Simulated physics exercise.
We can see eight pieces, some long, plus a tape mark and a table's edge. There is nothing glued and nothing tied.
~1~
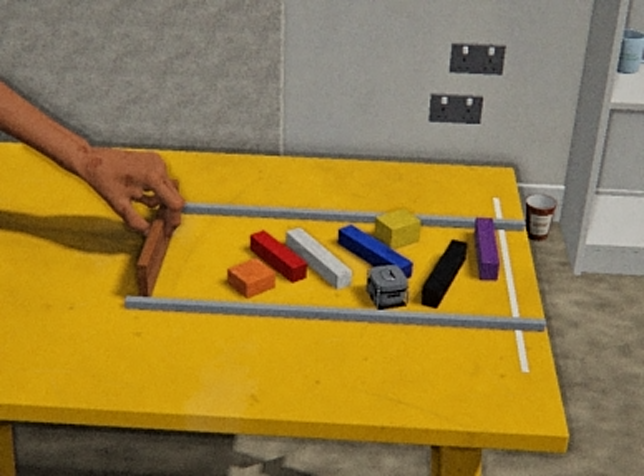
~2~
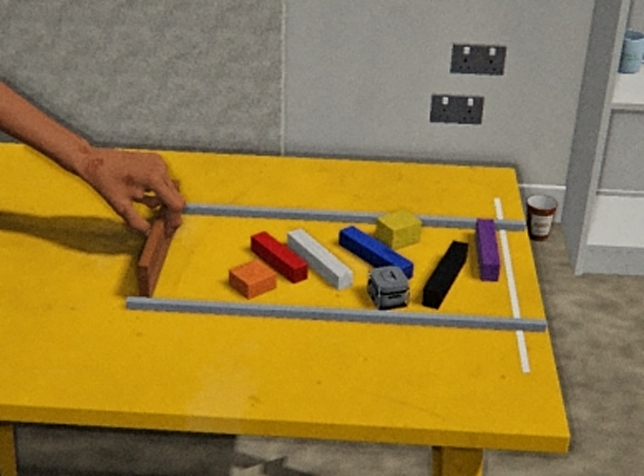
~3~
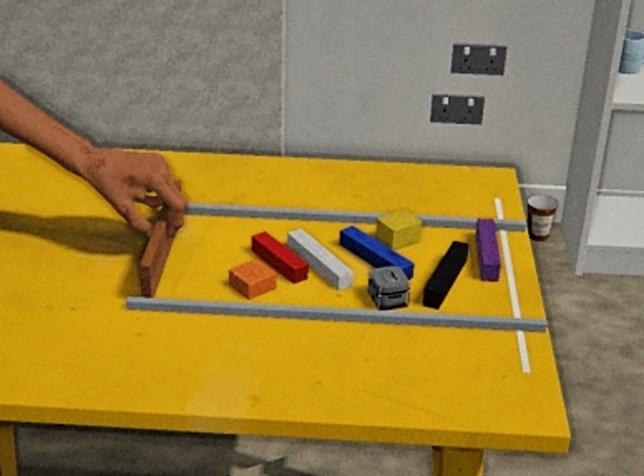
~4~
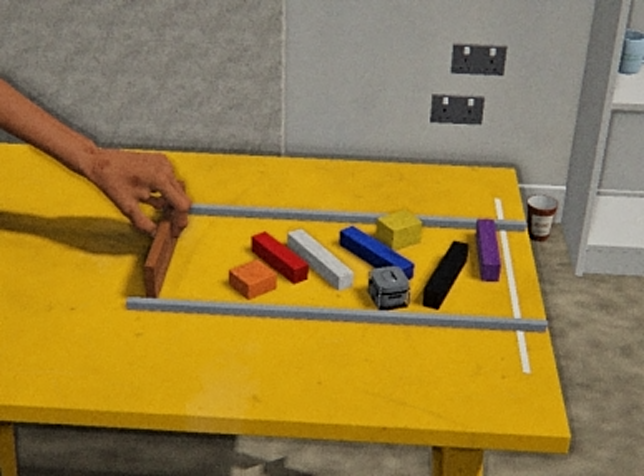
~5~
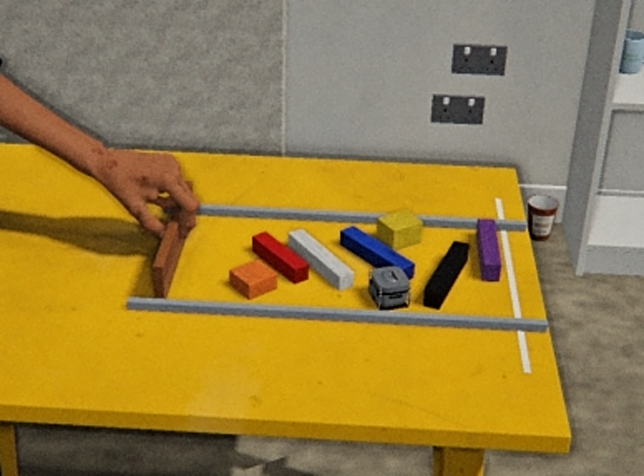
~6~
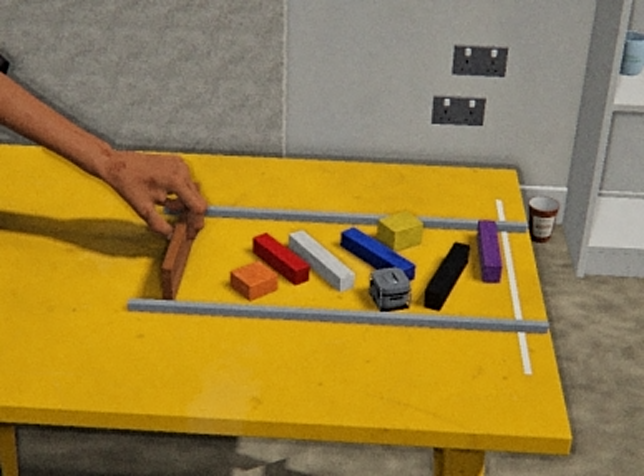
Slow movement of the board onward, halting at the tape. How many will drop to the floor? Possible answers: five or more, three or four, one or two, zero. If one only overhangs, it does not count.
Five or more of them.
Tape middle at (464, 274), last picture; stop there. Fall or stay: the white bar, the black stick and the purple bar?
Observed: White bar not toppled; black stick toppled; purple bar toppled.
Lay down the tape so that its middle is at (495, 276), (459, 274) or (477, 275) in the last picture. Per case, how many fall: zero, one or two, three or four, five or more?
Falls: Three to four; either one or two; either one or two.
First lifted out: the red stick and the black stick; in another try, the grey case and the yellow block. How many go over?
You'd get 4 in the first case and 4 in the second one.
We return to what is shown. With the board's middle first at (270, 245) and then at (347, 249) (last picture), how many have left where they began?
I count 2 first and 6 after.
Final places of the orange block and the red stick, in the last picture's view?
First (537, 305), then (539, 275).
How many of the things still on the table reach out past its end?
That'd be 2.
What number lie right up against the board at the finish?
The count in contact is 2.
Soon after, none off yet; purple bar at rest near (489, 251); black stick at rest near (448, 276); yellow block at rest near (400, 232).
Then, none off yet; purple bar at rest near (489, 251); black stick moved a little near (461, 277); yellow block moved about its own width near (433, 229).
Further on, one off so far; purple bar on its side near (557, 290); black stick tipped well over near (554, 283); yellow block moved well along near (514, 233).
At rest, the number that fall off is five or more; fallen, white bar, blue stick, grey case, yellow block, black stick and purple bar.
